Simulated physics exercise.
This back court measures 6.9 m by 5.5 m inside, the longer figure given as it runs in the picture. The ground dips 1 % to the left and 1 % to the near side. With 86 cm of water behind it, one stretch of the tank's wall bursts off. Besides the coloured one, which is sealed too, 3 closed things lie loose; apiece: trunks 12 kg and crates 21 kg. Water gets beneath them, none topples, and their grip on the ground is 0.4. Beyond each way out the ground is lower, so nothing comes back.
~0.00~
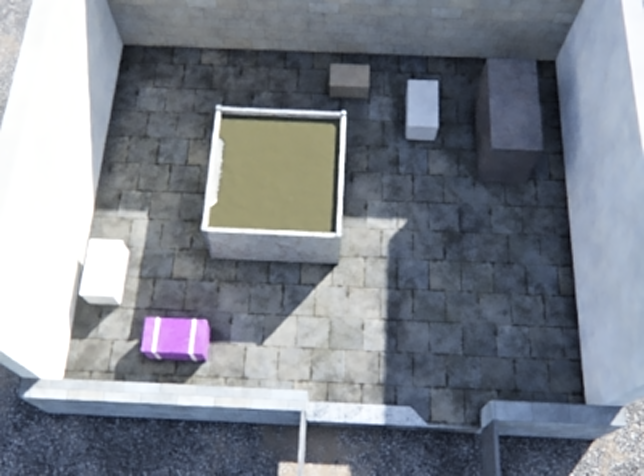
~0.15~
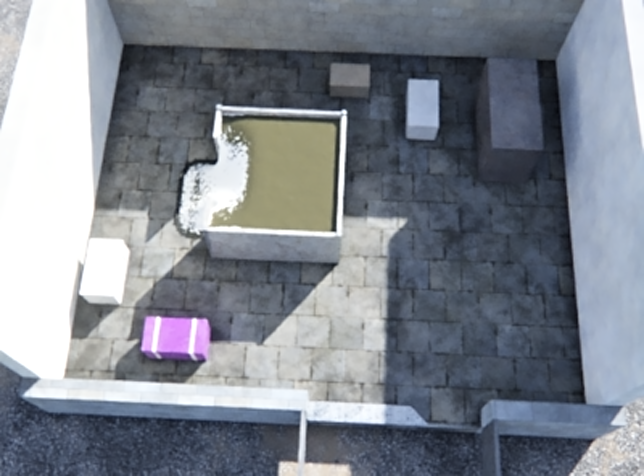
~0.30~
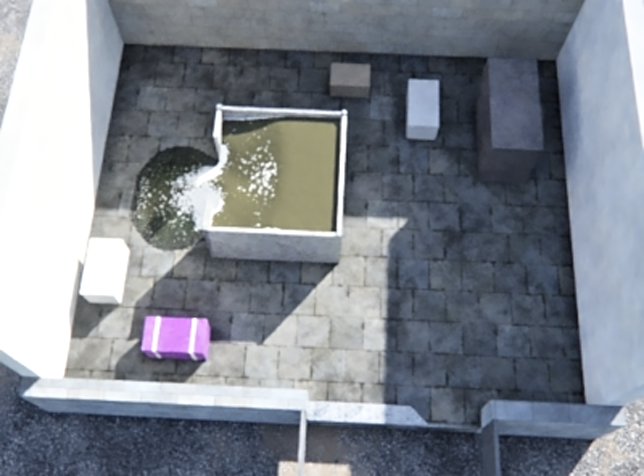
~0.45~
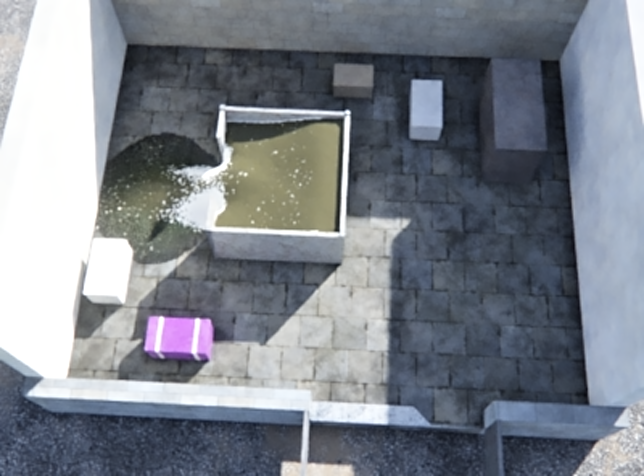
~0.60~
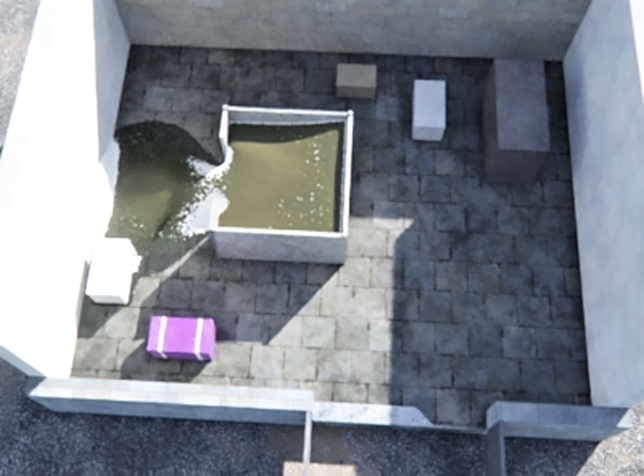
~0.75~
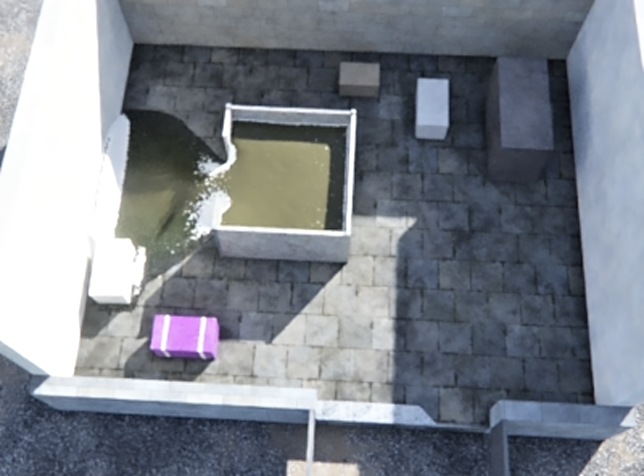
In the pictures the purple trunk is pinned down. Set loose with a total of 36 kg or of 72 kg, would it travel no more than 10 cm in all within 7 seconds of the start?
For it, neither load is enough.
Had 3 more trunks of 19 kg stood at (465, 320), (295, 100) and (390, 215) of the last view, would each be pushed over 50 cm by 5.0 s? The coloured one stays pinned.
In that order: Short of it, over, under.
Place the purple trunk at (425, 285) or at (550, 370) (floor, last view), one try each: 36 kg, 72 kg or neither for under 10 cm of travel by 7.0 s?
In that order: Either load holds; the smaller is enough.
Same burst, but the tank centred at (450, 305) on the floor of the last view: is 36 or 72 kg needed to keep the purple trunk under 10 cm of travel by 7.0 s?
Then neither load is enough.
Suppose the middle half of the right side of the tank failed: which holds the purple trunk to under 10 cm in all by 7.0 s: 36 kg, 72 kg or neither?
In that case the smaller load will do.
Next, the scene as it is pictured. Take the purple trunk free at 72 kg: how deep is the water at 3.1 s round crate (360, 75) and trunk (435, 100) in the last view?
About 6 and 0 cm.
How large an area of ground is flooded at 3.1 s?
Roughly 20 m2.
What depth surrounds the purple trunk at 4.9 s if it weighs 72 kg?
Roughly 7 cm.
After 1.4 s the purple trunk would be 0 cm from its start with 36 kg and 0 cm from its start with 72 kg; 0 cm of water round it then.
After 3.1 s the purple trunk would be 69 cm from its start with 36 kg and 15 cm from its start with 72 kg; 10 cm of water round it then.
After 4.9 s the purple trunk would be 102 cm from its start with 36 kg and 34 cm from its start with 72 kg; 7 cm of water round it then.
After 7.0 s the purple trunk would be 102 cm from its start with 36 kg and 34 cm from its start with 72 kg; 6 cm of water round it then.
